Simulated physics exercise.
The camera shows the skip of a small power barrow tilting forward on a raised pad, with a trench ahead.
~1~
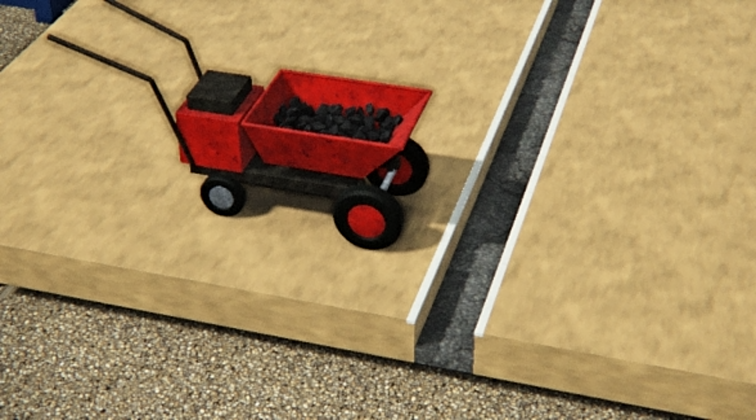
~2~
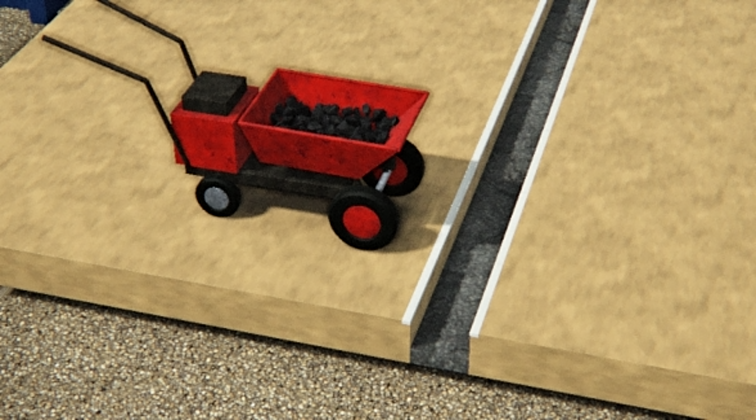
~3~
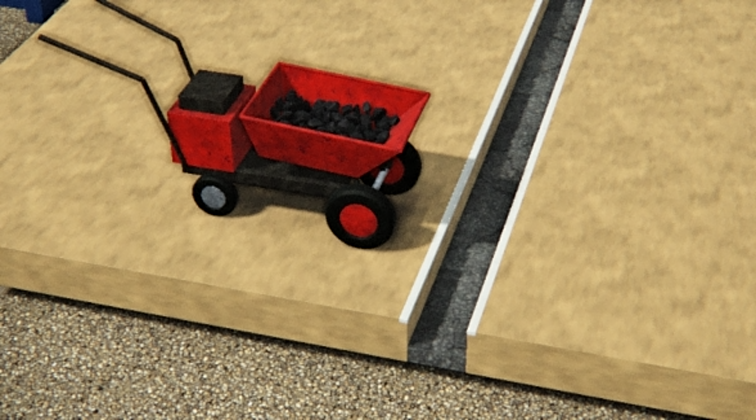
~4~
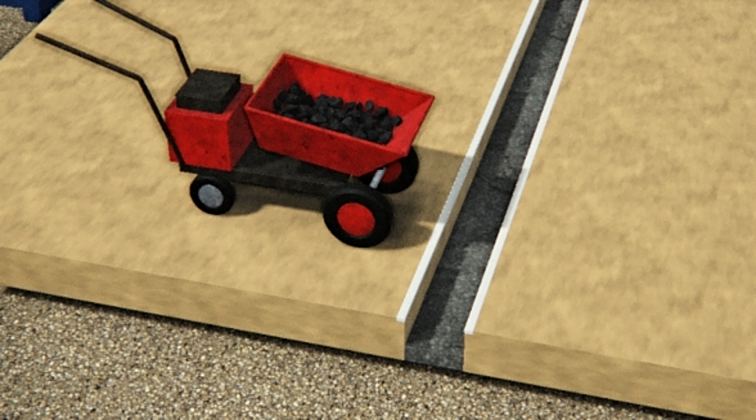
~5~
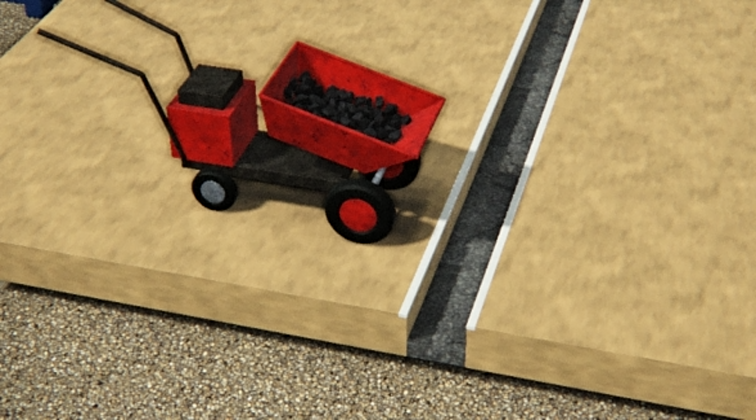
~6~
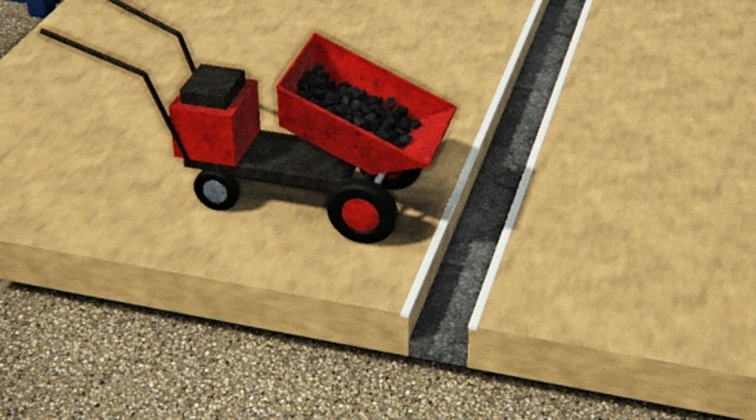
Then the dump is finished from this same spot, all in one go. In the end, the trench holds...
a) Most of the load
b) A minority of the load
Most of the load.
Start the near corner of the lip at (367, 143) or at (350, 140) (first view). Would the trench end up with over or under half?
One: Above a half. Two: More than half.
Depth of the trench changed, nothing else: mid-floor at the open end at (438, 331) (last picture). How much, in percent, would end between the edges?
Estimate: Approx. 60 %.
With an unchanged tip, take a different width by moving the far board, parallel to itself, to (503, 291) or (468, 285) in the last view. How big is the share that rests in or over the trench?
Close to 100 per cent in the first, close to 40 per cent in the second.
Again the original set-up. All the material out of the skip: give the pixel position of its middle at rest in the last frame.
Near (481, 246), more or less.
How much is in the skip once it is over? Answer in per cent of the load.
I reckon some 0 percent.
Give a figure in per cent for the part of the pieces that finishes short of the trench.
Roughly 0 per cent of the load.
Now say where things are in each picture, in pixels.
Lip of the skip near (401, 148), level; top of the load near (331, 122), lumps of coal; first edge of the trench near (426, 283); far edge near (492, 295), the trench over half as wide as the skip, and about half as deep as wide, in the first picture.
Lip of the skip near (398, 150), tipped barely; top of the load near (315, 127), in the second picture.
Lip of the skip near (400, 151), tipped barely; top of the load near (319, 116), in the third picture.
Lip of the skip near (405, 154), tipped a little; top of the load near (308, 112), in the fourth picture.
Lip of the skip near (416, 157), tipped clearly; top of the load near (319, 103), in the fifth picture.
Lip of the skip near (428, 166), tipped clearly; top of the load near (315, 94); first edge of the trench near (420, 277); far edge near (486, 288), in the sixth picture.
Shortly afterwards, skip tipped steeply; the whole lot in the skip.
Next, skip tipped right over; near half in the skip; near half in or heaped over the trench; a little beyond it.
Some moments later, skip tipped right over; the bulk in or heaped over the trench; a little beyond it.
In the end, skip tipped right over; the bulk in or heaped over the trench; a little beyond it.
